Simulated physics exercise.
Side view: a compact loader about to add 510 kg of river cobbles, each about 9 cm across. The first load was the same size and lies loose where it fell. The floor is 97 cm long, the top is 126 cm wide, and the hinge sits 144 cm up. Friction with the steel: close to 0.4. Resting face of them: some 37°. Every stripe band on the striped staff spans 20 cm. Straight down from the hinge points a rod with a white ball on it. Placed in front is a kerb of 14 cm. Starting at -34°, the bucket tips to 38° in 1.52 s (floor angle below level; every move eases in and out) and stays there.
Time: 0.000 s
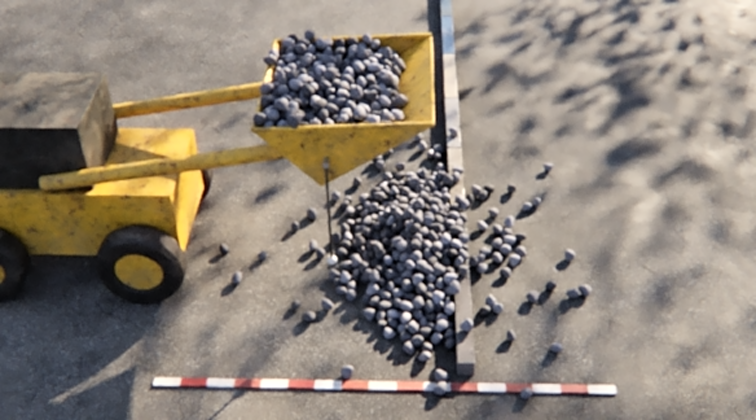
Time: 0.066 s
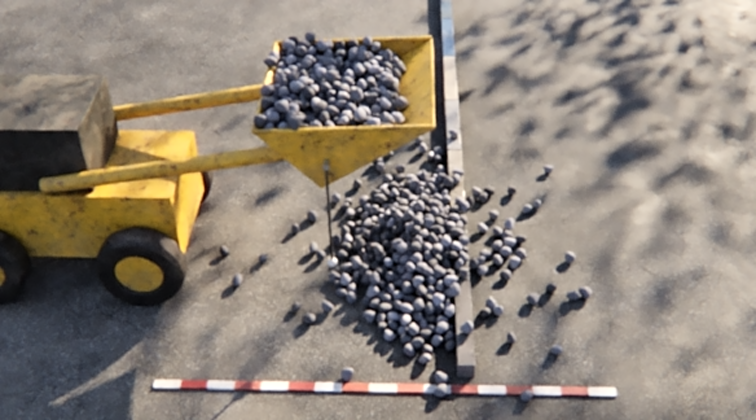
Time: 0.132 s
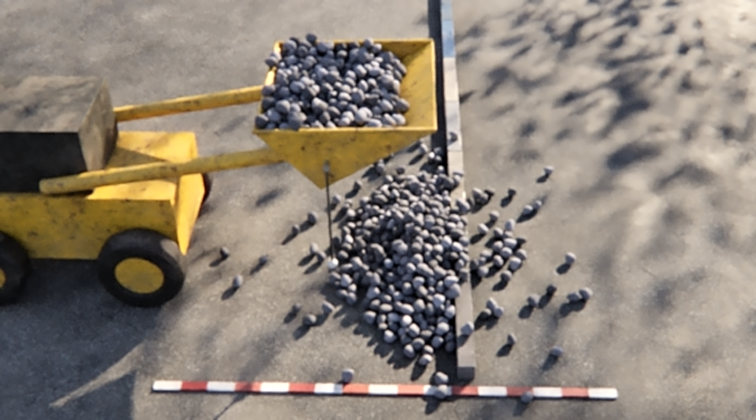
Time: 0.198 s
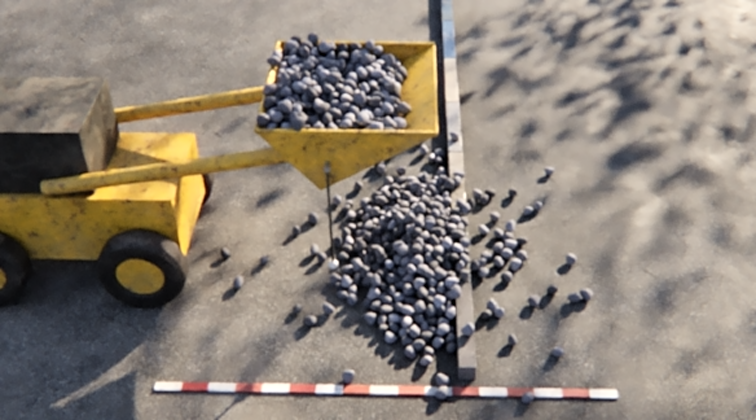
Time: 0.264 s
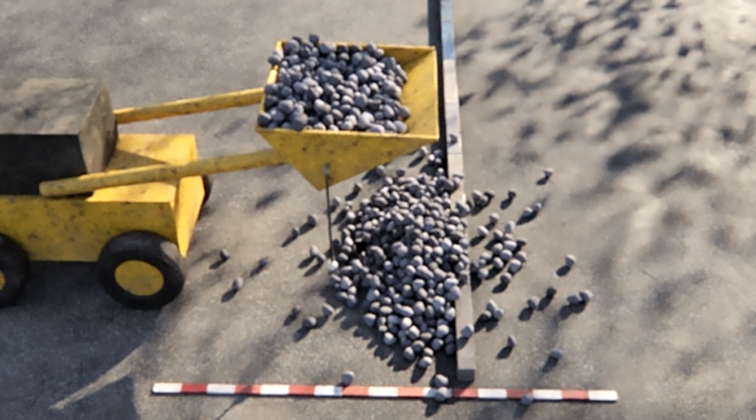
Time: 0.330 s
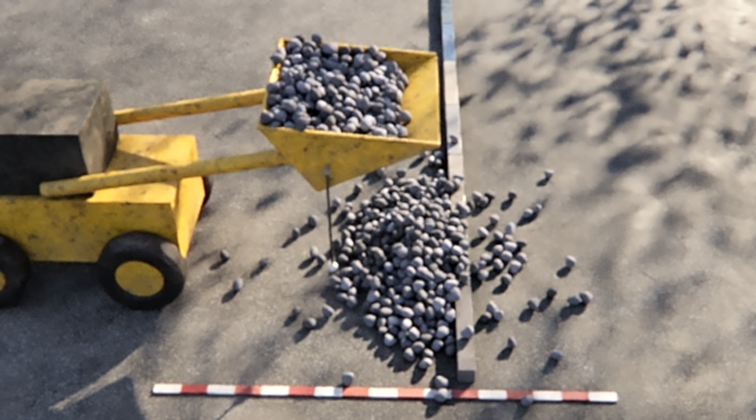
The raised yellow bucket of a small loader tilted slightly downward at its right edge, the grey stones inside shifting a little, above a loose pile of similar stones lying against a low kerb.
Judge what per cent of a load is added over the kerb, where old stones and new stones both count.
The amount added is about 69 per cent of a load.
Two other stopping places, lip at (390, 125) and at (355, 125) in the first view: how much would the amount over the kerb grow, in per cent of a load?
The first would add some 25 per cent and the second some 5 per cent.
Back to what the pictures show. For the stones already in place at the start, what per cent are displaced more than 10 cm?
I'd put it at about 10 per cent.
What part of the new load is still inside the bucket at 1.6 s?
Roughly 45 parts in a hundred of the load.
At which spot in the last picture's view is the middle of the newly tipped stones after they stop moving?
They end up centred around (491, 254).
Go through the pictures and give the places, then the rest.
In the first frame, lip at (434, 124), floor tilted -34°, highest stones at (317, 49). The earlier load is highest near (420, 216), 30 cm above ground level, 94 % on this side of the kerb, 8 % over the kerb.
In the second frame, lip at (434, 127), floor tilted -34°, highest stones at (306, 52); the stones move at 0.1 m/s on average.
In the third frame, the bucket is at -32°, its lip at (435, 130); the top of the load is at (298, 52); the stones move at 0.1 m/s on average.
In the fourth frame, the bucket is at -31°, its lip at (437, 134); the top of the load is at (294, 52); the stones move at 0.1 m/s on average.
In the fifth frame, the bucket is at -28°, its lip at (438, 139); the top of the load is at (295, 52); the stones move at 0.2 m/s on average.
In the sixth frame, lip at (439, 145), floor tilted -25°, highest stones at (297, 51); the stones move at 0.2 m/s on average.
After 1.1 s the floor is at 27°; in per cent of one load, 99 in the bucket, 95 on this side of the kerb, 8 over the kerb; the foremost stones are at (556, 259).
After 1.6 s the floor is at 38°; in per cent of one load, 43 in the bucket, 146 on this side of the kerb, 13 over the kerb; the foremost stones are at (556, 259).
After 2.0 s the floor is at 38°; in per cent of one load, 8 in the bucket, 146 on this side of the kerb, 48 over the kerb; the foremost stones are at (569, 247).
After 4.7 s the floor is at 38°; in per cent of one load, 0 in the bucket, 125 on this side of the kerb, 77 over the kerb; the foremost stones are at (653, 228). Net gain over the kerb, 69.
